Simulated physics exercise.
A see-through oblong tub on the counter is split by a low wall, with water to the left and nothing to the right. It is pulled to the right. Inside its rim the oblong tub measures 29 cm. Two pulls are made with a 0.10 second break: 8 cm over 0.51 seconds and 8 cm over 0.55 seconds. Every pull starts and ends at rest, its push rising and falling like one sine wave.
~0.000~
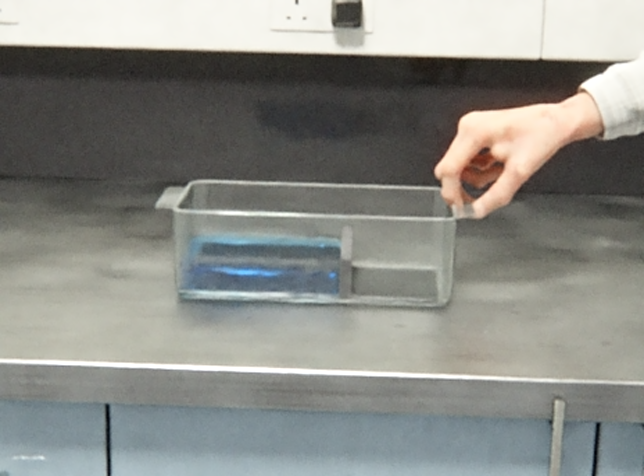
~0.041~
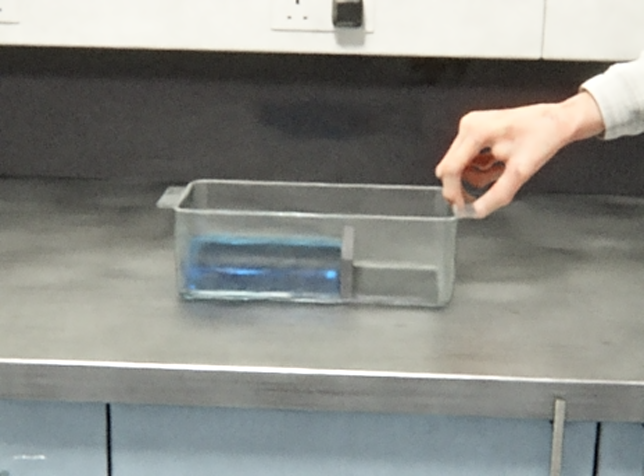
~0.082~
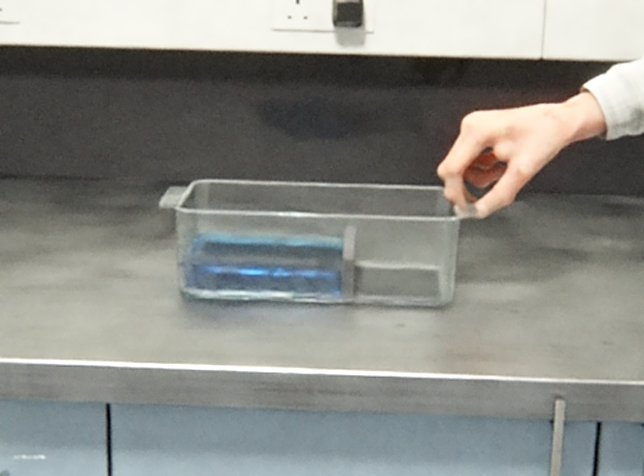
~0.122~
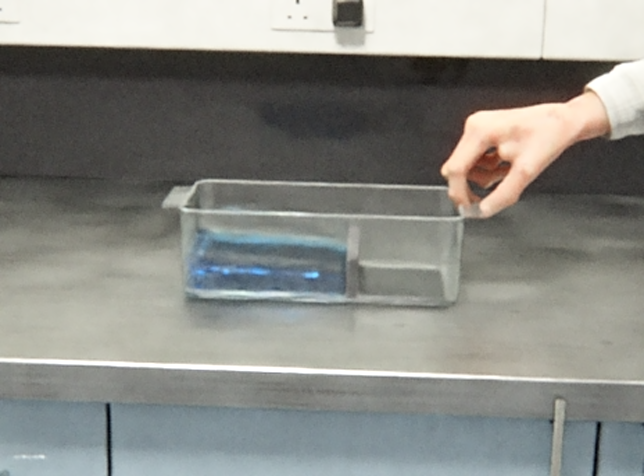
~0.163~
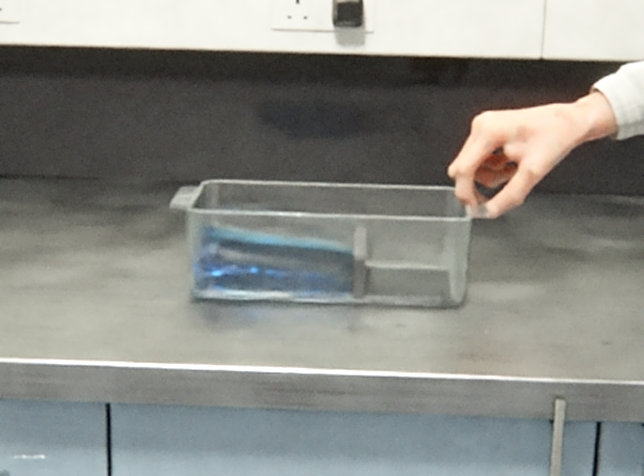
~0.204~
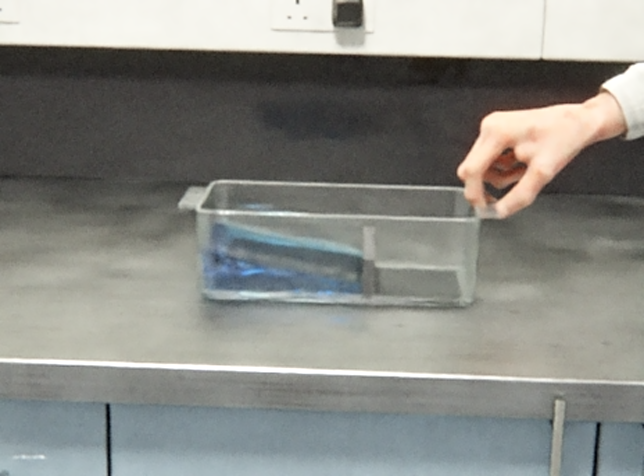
Hand pulling a clear divided tub slowly to the right across a counter, blue liquid sloping up towards its left end.
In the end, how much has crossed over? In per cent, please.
About 27 per cent.
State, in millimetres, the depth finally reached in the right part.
Once calm, the layer is near 14 mm.
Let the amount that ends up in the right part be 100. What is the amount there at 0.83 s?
40 per cent or so.
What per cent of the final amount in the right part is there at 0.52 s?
My estimate is about 20 in a hundred.
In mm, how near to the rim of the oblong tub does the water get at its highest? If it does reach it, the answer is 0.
I'd put it at close to 0 mm.
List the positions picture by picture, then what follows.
In the first picture, it has moved 0.0 cm; in the oblong tub the surface runs from (186, 246) to (341, 252), rim (453, 205); the top of the divider is at (346, 260).
In the second picture, it has moved 0.0 cm; in the oblong tub the surface runs from (187, 246) to (343, 252).
In the third picture, it has moved 0.2 cm; in the oblong tub the surface runs from (189, 244) to (345, 254).
In the fourth picture, it has moved 0.6 cm; in the oblong tub the surface runs from (193, 240) to (349, 257).
In the fifth picture, it has moved 1.4 cm; in the oblong tub the surface runs from (199, 236) to (355, 260).
In the sixth picture, it has moved 2.4 cm; in the oblong tub the surface runs from (208, 234) to (359, 263).
By 0.52 s it has gone 8 cm; 4 per cent is on the right side and 0 is out of the oblong tub.
By 0.83 s it has gone 10 cm; 12 per cent is on the right side and 1 is out of the oblong tub.
By 1.14 s it has gone 16 cm; 16 per cent is on the right side and 2 is out of the oblong tub.
By 1.45 s it has gone 16 cm; 26 per cent is on the right side and 2 is out of the oblong tub.
At rest 27 per cent is on the right side and 3 is out of the oblong tub.
